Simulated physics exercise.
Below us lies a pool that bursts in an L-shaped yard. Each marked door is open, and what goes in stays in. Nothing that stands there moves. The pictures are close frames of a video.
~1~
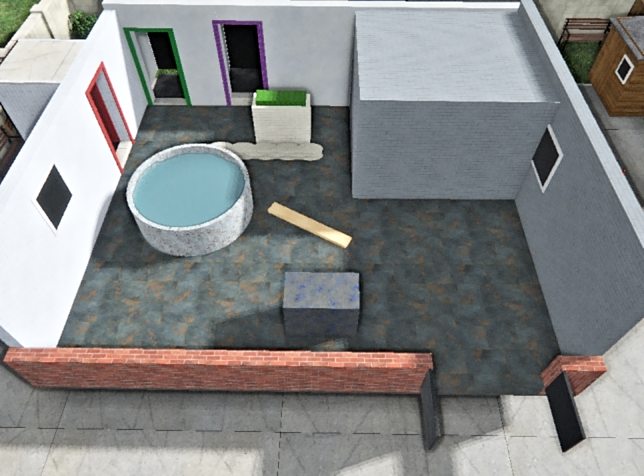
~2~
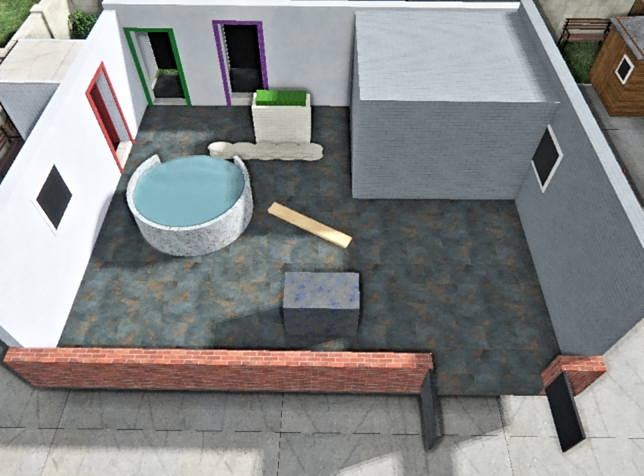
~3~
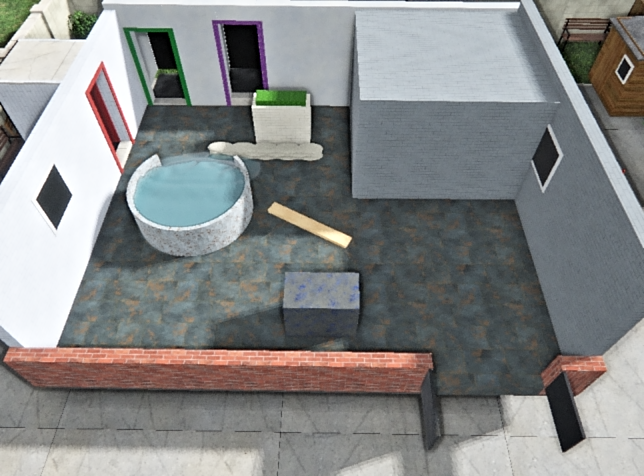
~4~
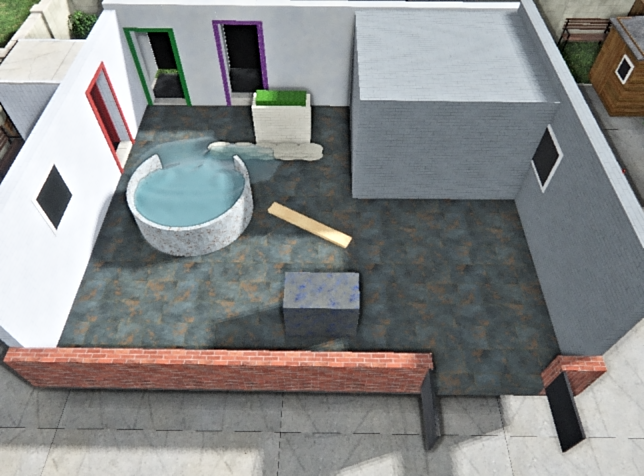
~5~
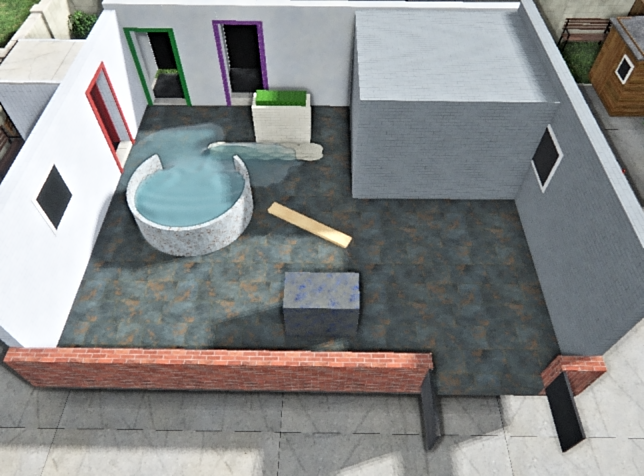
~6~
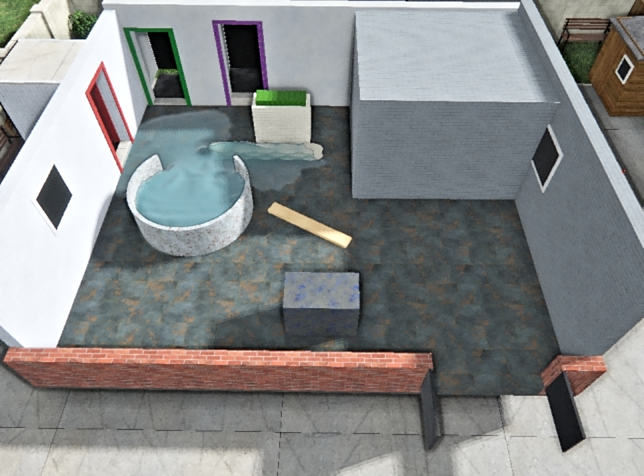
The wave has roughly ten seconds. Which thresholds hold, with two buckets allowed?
One by one: The purple door stays under that; the red door takes more than that; the green door takes more than that.
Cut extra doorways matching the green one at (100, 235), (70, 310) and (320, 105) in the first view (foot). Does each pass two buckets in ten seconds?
As listed: Keeps below it, keeps below it, is over.
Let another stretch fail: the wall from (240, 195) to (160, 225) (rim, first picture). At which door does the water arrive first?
First comes the one in red.
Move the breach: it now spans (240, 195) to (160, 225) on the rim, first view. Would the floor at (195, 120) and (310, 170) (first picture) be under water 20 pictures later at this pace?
In that order: No water, clear.
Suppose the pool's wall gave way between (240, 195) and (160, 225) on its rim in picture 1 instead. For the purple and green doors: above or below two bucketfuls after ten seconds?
Purple is under; green lets more in.
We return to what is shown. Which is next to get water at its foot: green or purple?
First comes the one in green.
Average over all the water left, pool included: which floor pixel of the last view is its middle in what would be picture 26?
Close to (230, 172).
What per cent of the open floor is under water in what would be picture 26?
Near 50 in a hundred.
A moment on, water covers 25 % of the floor; the purple door wet at the sill, nothing in, the red door under two buckets in, the green door over two buckets in.
Next, water covers 35 % of the floor; the purple door wet at the sill, nothing in, the red door under two buckets in, the green door far over two buckets in.
Then, water covers 50 % of the floor; the purple door wet at the sill, nothing in, the red door over two buckets in, the green door far over two buckets in.
Later, water covers 65 % of the floor; the purple door wet at the sill, nothing in, the red door over two buckets in, the green door far over two buckets in.
In the end, water covers 80 % of the floor; the purple door wet at the sill, nothing in, the red door over two buckets in, the green door far over two buckets in.
